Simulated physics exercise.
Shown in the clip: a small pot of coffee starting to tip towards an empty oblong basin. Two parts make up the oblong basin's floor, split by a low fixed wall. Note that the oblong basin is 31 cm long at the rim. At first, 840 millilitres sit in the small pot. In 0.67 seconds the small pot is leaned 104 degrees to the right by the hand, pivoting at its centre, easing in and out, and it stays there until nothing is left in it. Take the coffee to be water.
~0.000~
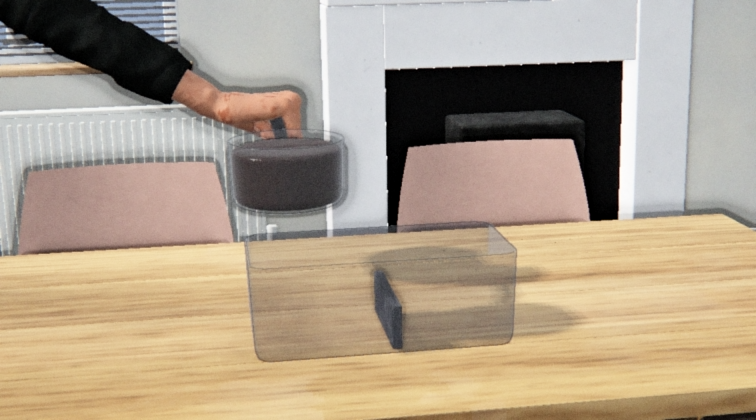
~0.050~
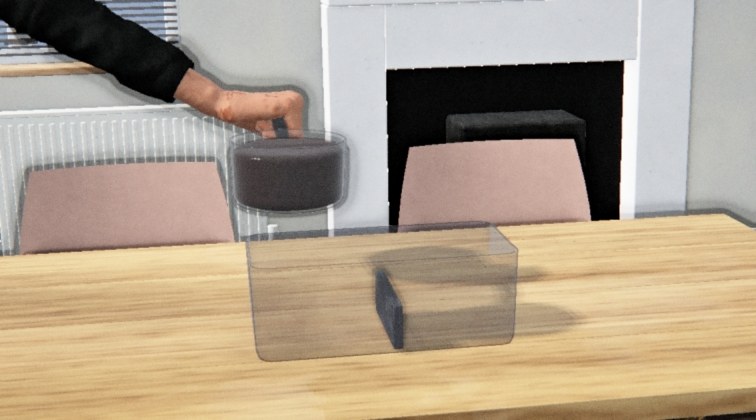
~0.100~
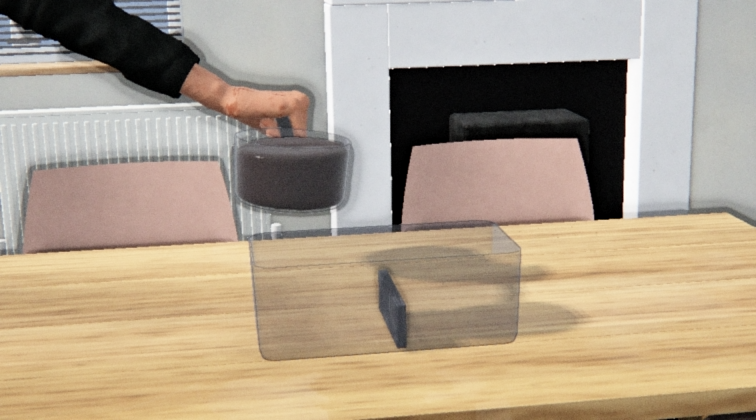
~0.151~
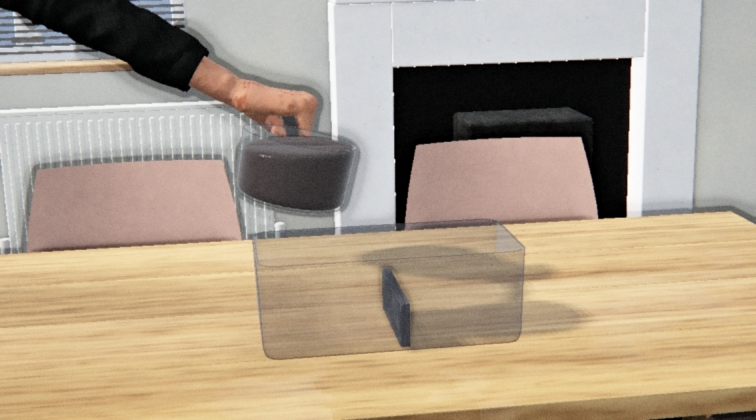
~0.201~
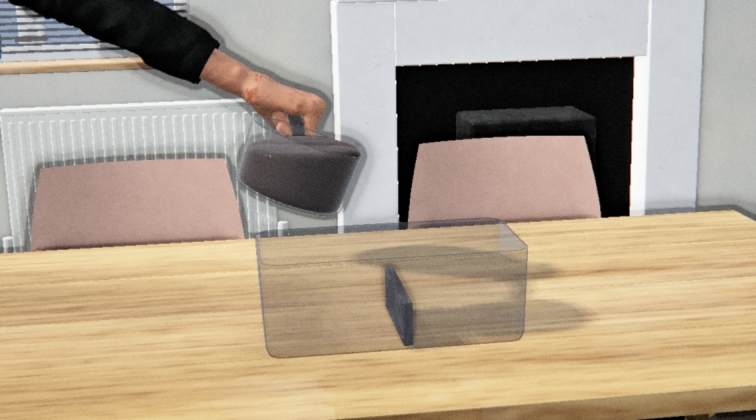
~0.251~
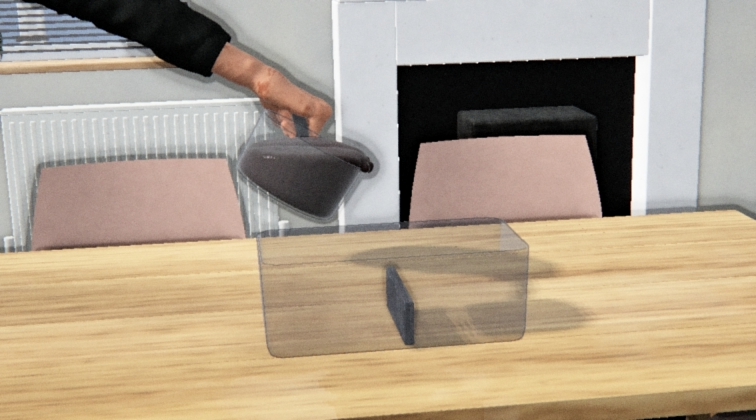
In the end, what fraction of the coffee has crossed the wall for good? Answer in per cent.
In the end about 46 per cent has crossed for good.
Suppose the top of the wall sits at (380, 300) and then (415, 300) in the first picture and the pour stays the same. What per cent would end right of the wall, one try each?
I'd put it at about 60 per cent for the first and about 15 per cent for the second.
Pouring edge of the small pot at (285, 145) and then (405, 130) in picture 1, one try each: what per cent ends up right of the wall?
About 10 %, then about 95 %.
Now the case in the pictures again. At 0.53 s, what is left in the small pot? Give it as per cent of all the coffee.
Roughly 30 per cent.
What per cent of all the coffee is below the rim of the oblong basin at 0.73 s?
Roughly 90 per cent.
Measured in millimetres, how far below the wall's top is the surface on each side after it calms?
Left side: Around 36 mm. Right side: Around 36 mm.
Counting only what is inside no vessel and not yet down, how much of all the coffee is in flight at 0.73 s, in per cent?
Airborne fraction: Approx. 4 %.
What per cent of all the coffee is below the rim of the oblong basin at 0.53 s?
About 42%.
Then, 0.53 s in, the tilt is 93° and 31 per cent is still to pour, 12 is left of the wall and 30 right of it.
Then, 0.73 s in, the tilt is 104° and 6 per cent is still to pour, 43 is left of the wall and 46 right of it.
Then, 0.94 s in, the tilt is 104° and 1 per cent is still to pour, 51 is left of the wall and 46 right of it.
Then, 1.17 s in, the tilt is 104° and 0 per cent is still to pour, 53 is left of the wall and 46 right of it.
Finally, 53 per cent lies left of the wall, 46 right of it and 1 outside.
